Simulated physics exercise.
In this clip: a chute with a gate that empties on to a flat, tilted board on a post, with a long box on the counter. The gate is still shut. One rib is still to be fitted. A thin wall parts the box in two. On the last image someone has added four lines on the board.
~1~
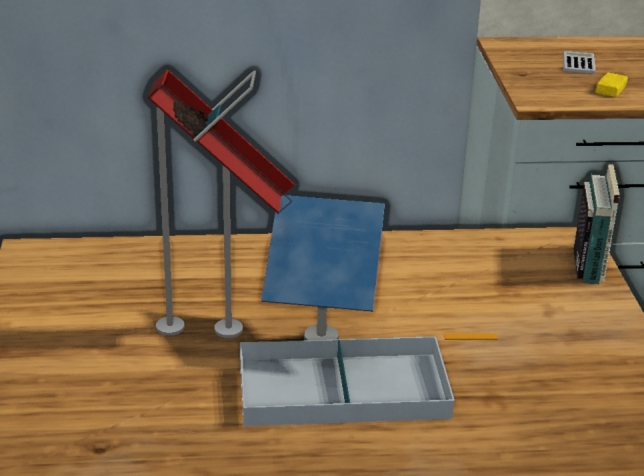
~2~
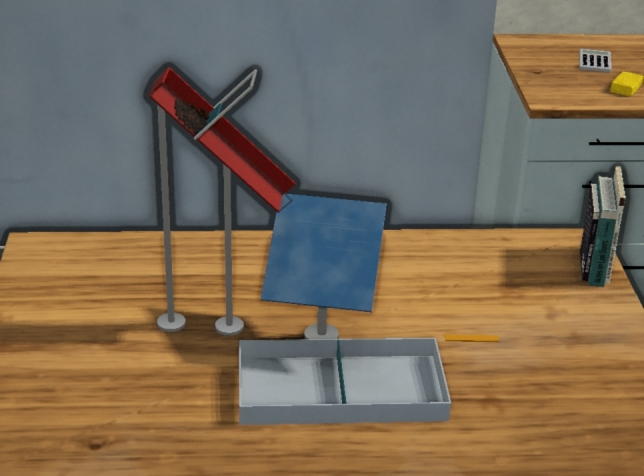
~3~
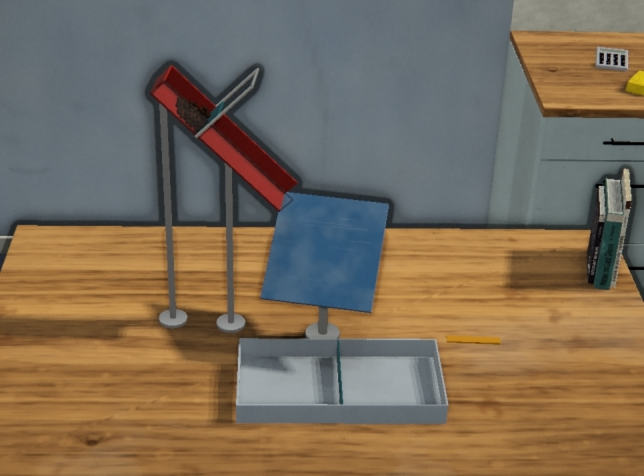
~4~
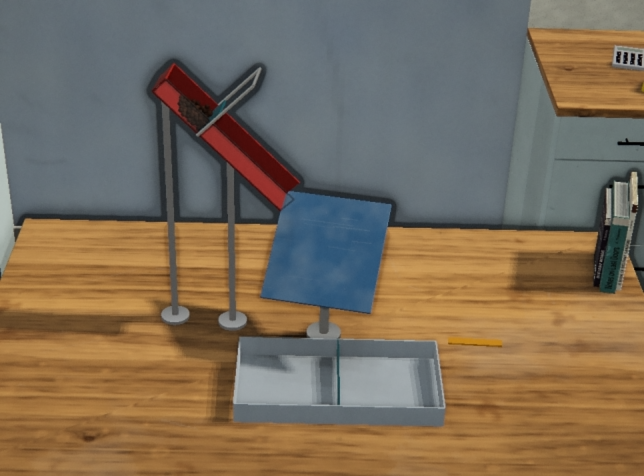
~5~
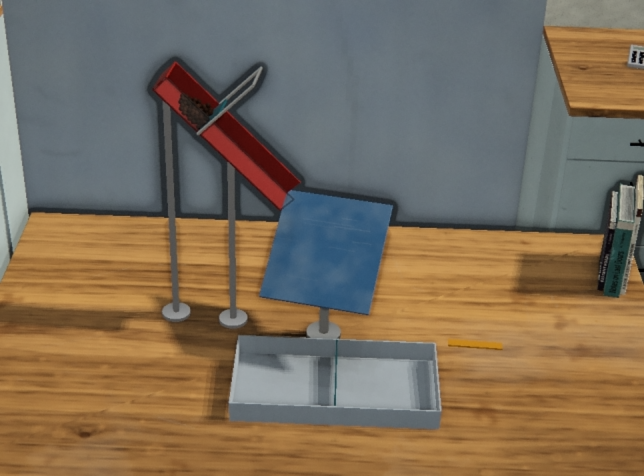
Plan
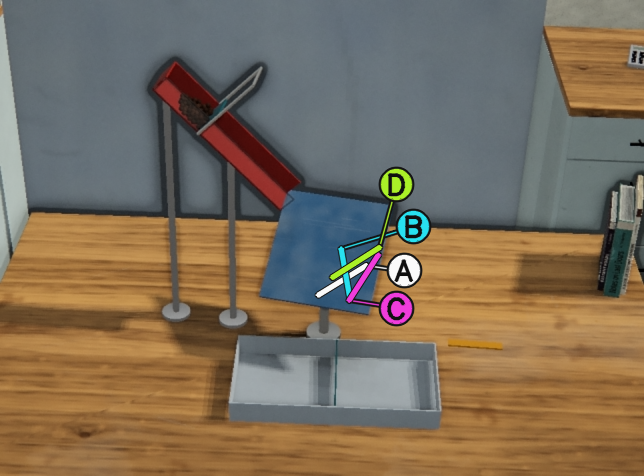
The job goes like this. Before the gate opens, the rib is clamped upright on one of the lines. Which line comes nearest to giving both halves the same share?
B.
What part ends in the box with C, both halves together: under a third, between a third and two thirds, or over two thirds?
Over two thirds.
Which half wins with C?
The left half.
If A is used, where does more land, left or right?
The left half.
On the marked copy, line A from (366, 265) to (318, 295); line B from (341, 248) to (350, 299); line C from (378, 254) to (349, 300); line D from (379, 247) to (332, 277).
With A, of what is caught, the larger part in the left half, roughly a quarter in the right.
With B, of what is caught, roughly half in the left half, roughly half in the right.
With C, of what is caught, the larger part in the left half, about a tenth in the right.
With D, of what is caught, almost all in the left half, about a tenth in the right.
